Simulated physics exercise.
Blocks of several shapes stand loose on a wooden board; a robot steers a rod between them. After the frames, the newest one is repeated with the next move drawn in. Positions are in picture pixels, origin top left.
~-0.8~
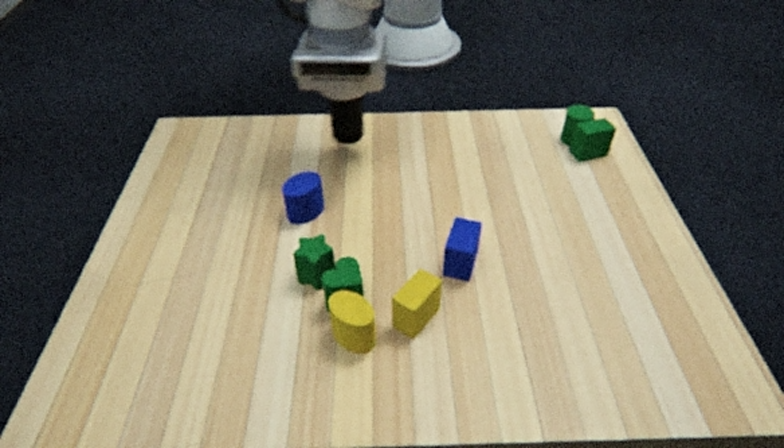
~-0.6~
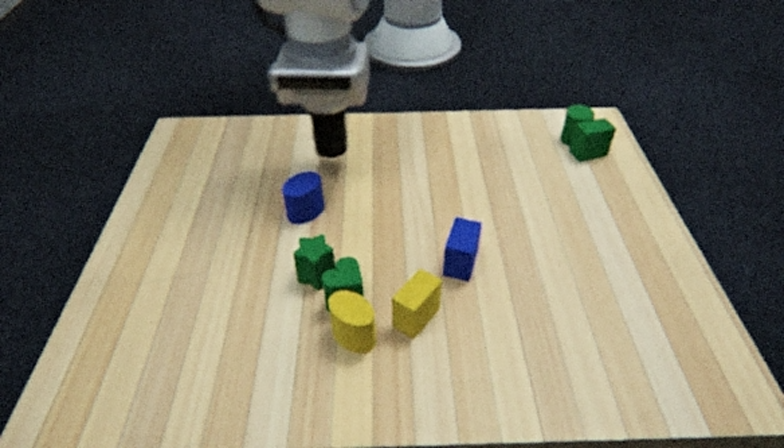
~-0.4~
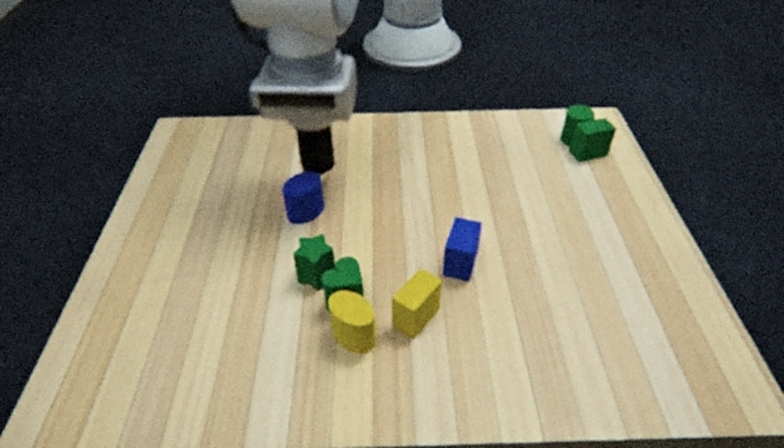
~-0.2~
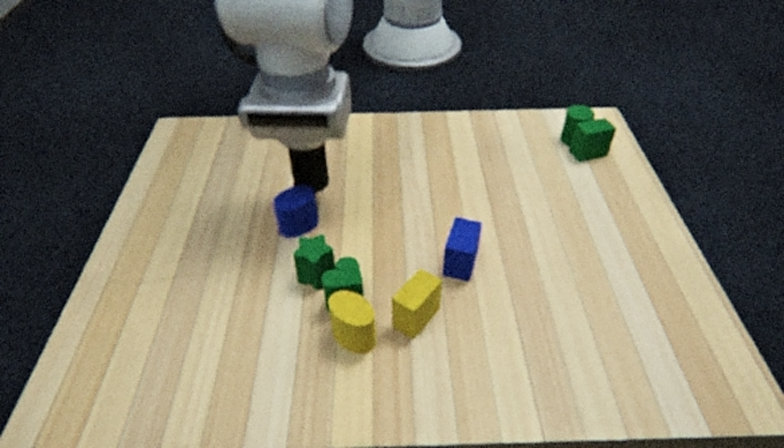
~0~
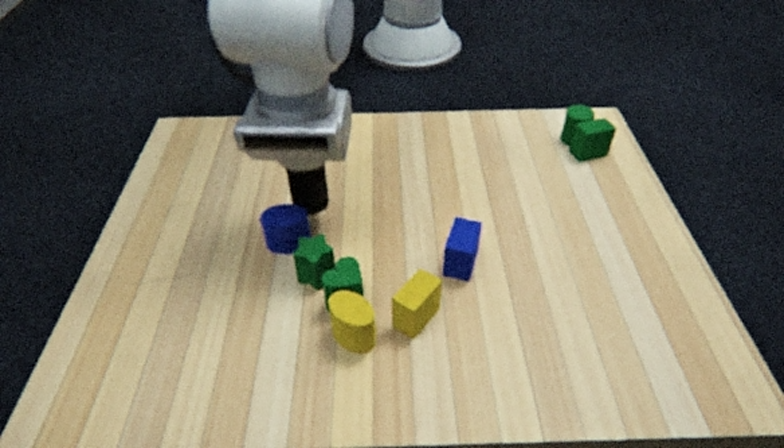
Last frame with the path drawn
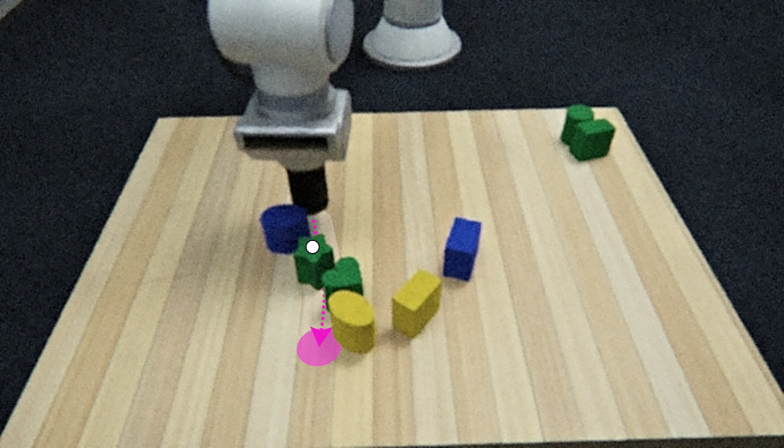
Robot arm lowering a black rod toward a blue block and nudging it slightly down and left, beside a green star-shaped block.
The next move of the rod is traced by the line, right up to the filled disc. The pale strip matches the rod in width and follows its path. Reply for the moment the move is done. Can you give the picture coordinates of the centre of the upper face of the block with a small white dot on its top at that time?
My prediction: (307, 354).
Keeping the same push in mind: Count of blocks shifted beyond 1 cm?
Shifted over 1 cm: Three or more.
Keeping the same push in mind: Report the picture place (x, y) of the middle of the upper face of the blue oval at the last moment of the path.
Somewhere near (278, 232).
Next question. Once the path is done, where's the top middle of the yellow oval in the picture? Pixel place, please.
I think it will end close to (389, 359).
The drawn path runs from (314, 221) through (320, 257) and (324, 298) to (319, 347); the dot is on the green star-shaped block.
One third of the way, rod at (318, 240); blue oval at (278, 232), turned 85° clockwise; green star-shaped block at (314, 254).
Two thirds of the way, rod at (321, 282); blue oval at (278, 232), turned 85° clockwise; green star-shaped block at (316, 300); green heart-shaped block at (350, 304), turned 35° anticlockwise; yellow oval at (371, 336), turned 15° anticlockwise.
At the end, rod at (316, 330); blue oval at (278, 232), turned 85° clockwise; green star-shaped block at (307, 354), turned 15° clockwise; green heart-shaped block at (350, 345), turned 60° anticlockwise; yellow oval at (389, 359), turned 70° anticlockwise.
